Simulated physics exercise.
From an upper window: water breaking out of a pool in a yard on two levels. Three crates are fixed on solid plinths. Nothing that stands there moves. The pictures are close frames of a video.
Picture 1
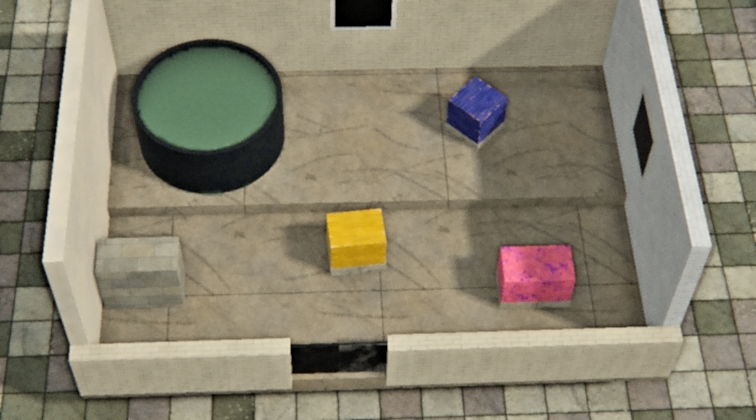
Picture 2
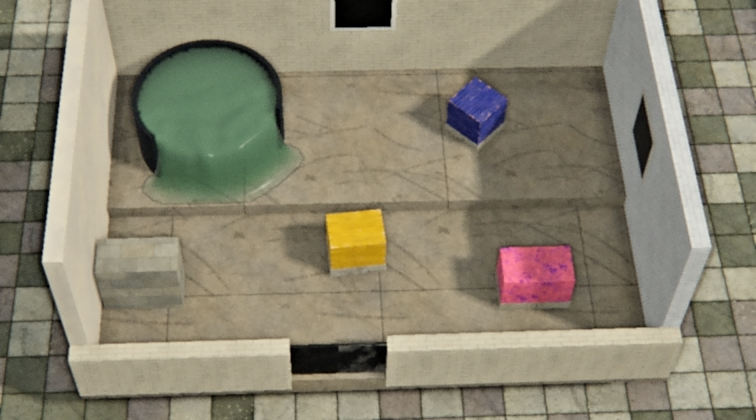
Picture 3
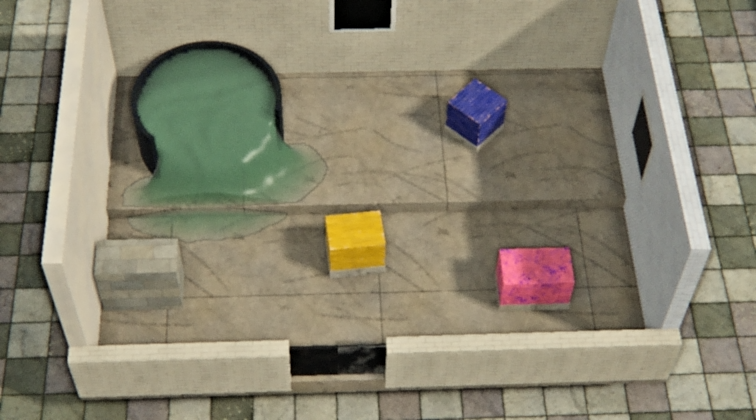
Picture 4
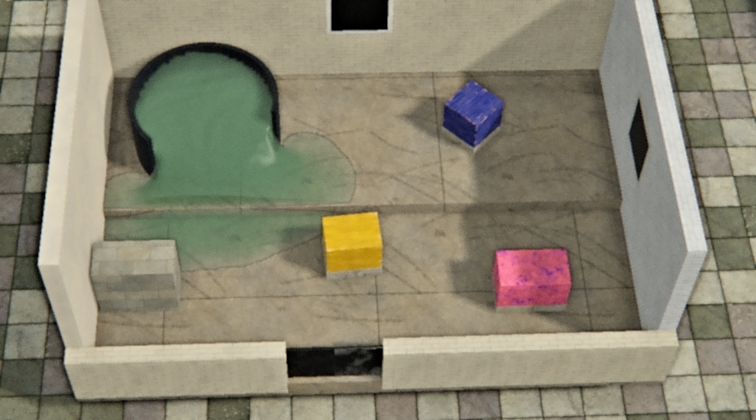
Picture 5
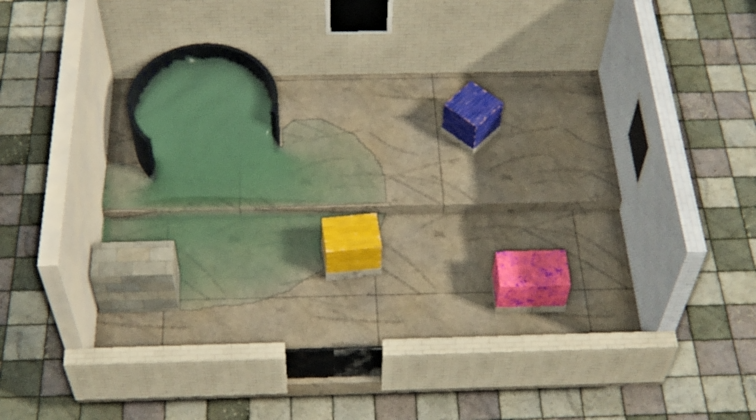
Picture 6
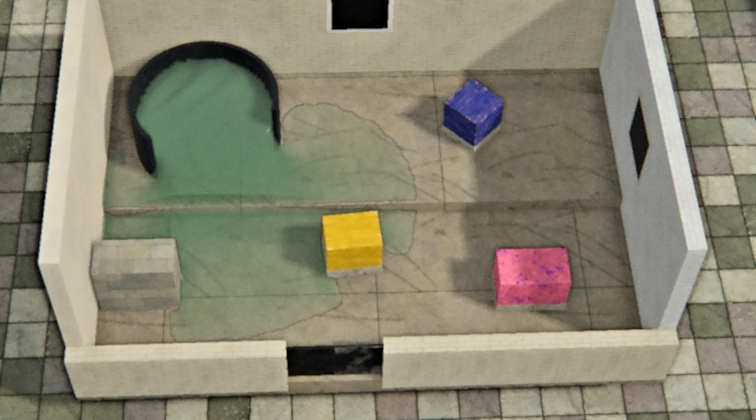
In a walled yard on two levels, green water burst through the front of a round black pool, poured over the step and spread across the floor, reaching around the grey and yellow blocks.
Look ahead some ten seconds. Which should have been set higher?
One by one: The blue crate stays dry; the pink crate gets wet; the yellow crate gets wet.
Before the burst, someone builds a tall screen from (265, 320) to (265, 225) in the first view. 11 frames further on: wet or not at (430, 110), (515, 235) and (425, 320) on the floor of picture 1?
As listed: Free of water, awash, flooded.
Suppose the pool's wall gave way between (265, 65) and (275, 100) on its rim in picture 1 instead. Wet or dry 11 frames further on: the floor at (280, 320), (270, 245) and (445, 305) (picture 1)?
In that order: Clear, not flooded, not flooded.
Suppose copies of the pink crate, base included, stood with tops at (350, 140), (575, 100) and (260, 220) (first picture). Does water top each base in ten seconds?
In that order: Gets wet, keeps dry, is soaked.
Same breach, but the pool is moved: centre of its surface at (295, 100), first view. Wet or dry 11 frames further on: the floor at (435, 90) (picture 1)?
There: Free of water.
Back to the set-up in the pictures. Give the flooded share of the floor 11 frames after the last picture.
About 60 per cent.
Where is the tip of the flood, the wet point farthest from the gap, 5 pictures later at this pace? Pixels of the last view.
Roughly at (553, 271).
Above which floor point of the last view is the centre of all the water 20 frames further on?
At about (328, 273).
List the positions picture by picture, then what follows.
The first frame shows the pool at (208, 98) is whole and still.
In the second frame, water pours out at (227, 178) and has run to (297, 156).
In the third frame, water pours out at (227, 180) and has run to (320, 166).
In the fourth frame, water pours out at (224, 184) and has run to a hidden place.
In the fifth frame, water pours out at (224, 186) and has run to (377, 174).
In the sixth frame, the front is at (406, 243), out from the gap at (224, 184).
A moment on, water covers 50 % of the floor; the blue crate water round its plinth, the pink crate water round its plinth, the yellow crate water round its plinth.
Next, water covers 60 % of the floor; the blue crate water round its plinth, the pink crate water round its plinth, the yellow crate water round its plinth.
Then, water covers 65 % of the floor; the blue crate water round its plinth, the pink crate water round its plinth, the yellow crate water round its plinth.
Later, water covers 65 % of the floor; the blue crate water round its plinth, the pink crate water round its plinth, the yellow crate water round its plinth.
In the end, water covers 65 % of the floor; the blue crate stayed above the water, the pink crate was topped, the yellow crate was topped.
